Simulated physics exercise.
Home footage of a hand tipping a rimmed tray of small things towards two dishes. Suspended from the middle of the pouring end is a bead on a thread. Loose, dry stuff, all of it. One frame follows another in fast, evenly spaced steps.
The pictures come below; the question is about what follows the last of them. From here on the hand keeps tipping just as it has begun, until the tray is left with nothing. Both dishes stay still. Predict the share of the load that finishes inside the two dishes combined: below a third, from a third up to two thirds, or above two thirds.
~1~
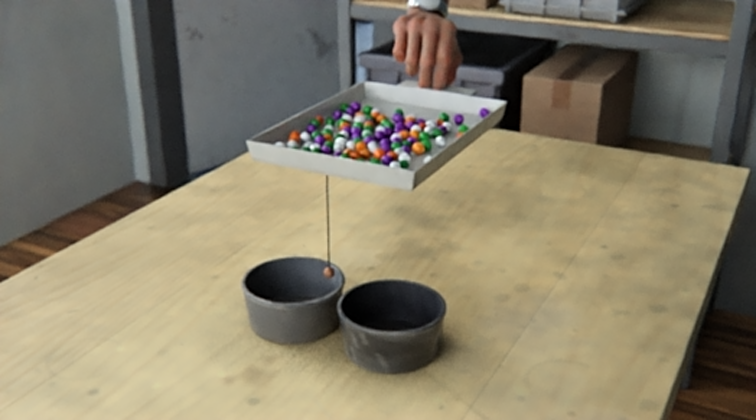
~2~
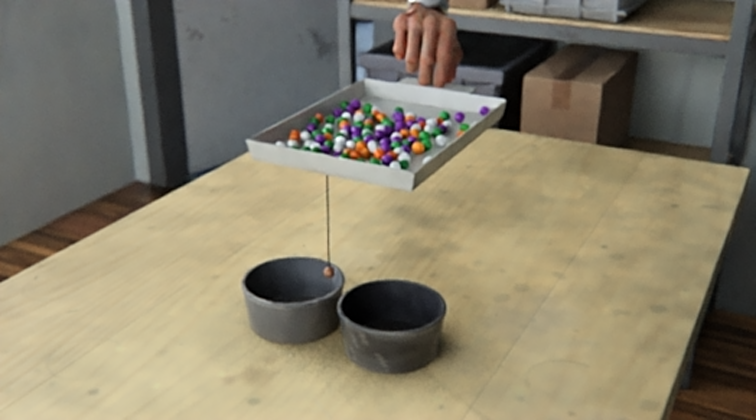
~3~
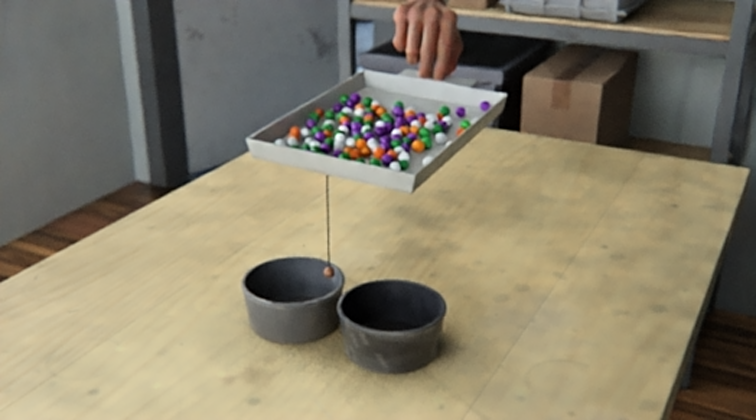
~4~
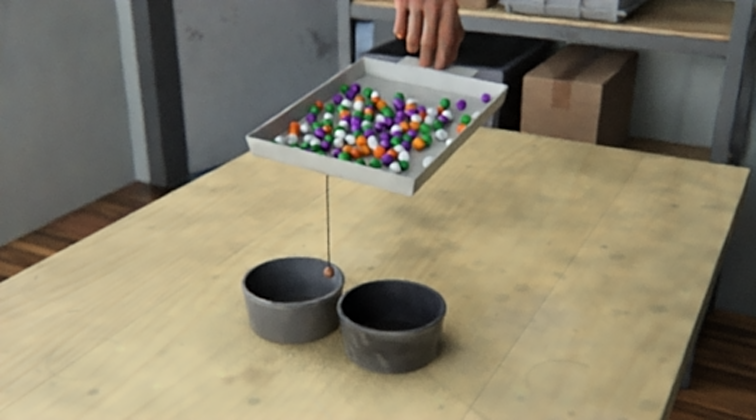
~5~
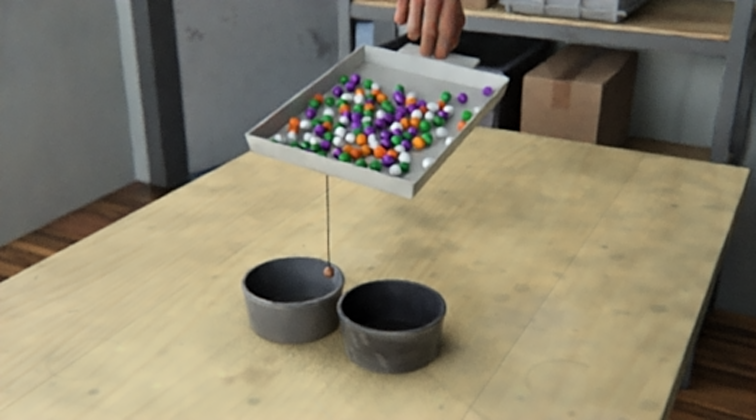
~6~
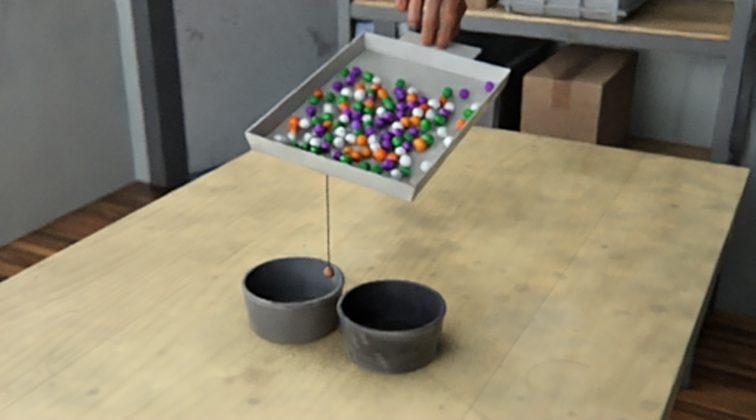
When it's done, the haul in the dishes goes past two thirds.
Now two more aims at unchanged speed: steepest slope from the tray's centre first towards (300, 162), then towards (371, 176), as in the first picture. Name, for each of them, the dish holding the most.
Try one: The left-side dish. Try two: The right-side dish.
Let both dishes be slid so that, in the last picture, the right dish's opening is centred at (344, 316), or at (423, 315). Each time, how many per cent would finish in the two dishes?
Roughly 40% first, roughly 80% second.
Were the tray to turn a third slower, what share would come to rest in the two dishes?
Estimated share: Some 80%.
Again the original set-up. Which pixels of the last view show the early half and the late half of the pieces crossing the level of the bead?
Around (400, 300) first; around (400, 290) second.
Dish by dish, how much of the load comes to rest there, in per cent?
For the left dish some 0 %, for the right dish some 90 %.
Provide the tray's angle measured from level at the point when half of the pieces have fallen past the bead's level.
The tilt then is about 90°.
Soon after the last picture, tray tipped steeply; all on the tray.
A little later, tray tipped right over; a small part on the tray; about two thirds in the right dish; a small part outside both; a small part in the air.
Later still, tray tipped past a quarter turn; most in the right dish; a small part outside both.
By the end, tray tipped past a quarter turn; most in the right dish; none in the left dish; a small part outside both.
